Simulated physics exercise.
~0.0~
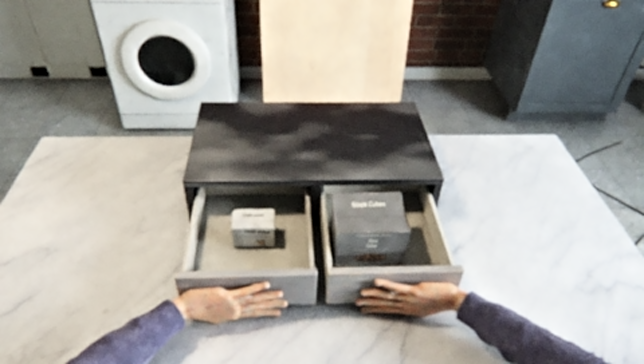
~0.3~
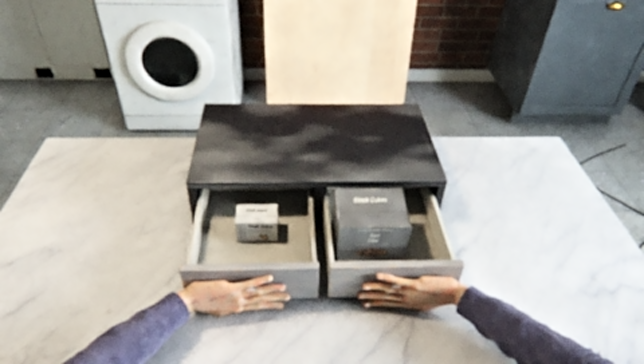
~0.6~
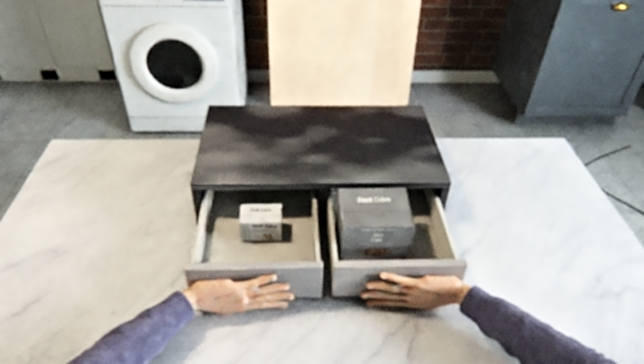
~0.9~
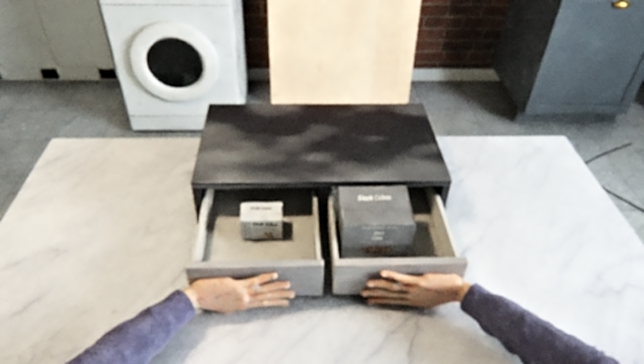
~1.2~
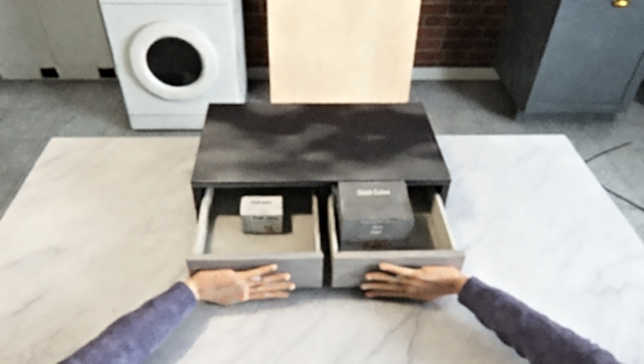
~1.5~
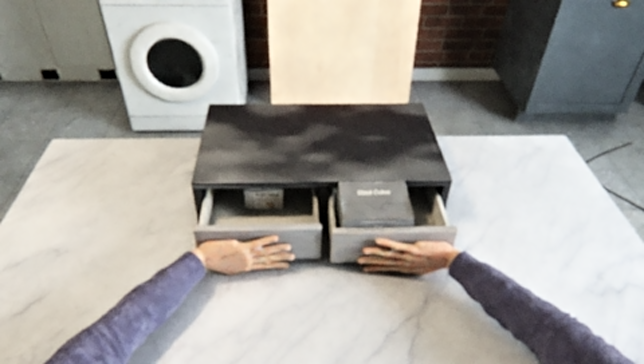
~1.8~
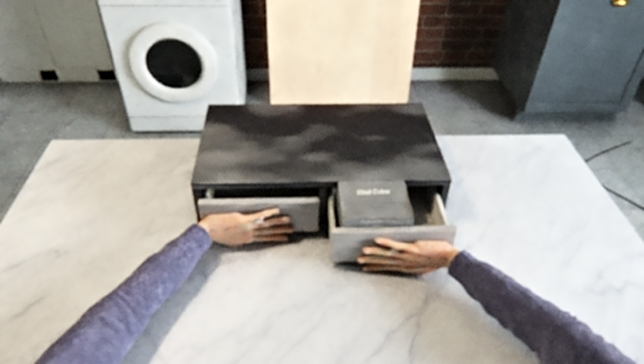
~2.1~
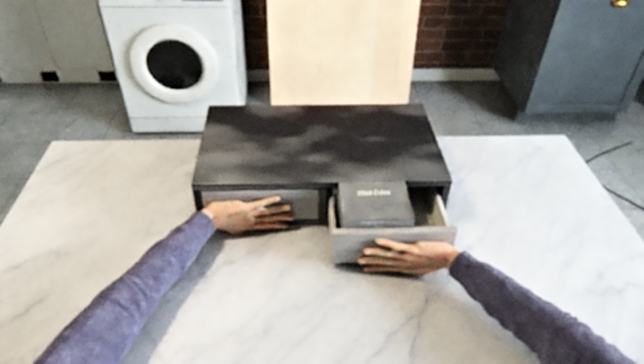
On a pale marble-patterned surface, with a white front-loading machine and a brick wall behind, a small dark chest sits with two grey drawers pulled out. The left drawer holds a small whitish carton, and the right one a larger dark grey box. A hand rests flat against each drawer front, and both begin pushing inward together. The left drawer slides on, its carton disappearing beneath the chest top, while the right drawer stops partway. The left hand pushes its drawer fully shut, but the right drawer remains ajar, the box still showing and the hand still against it.
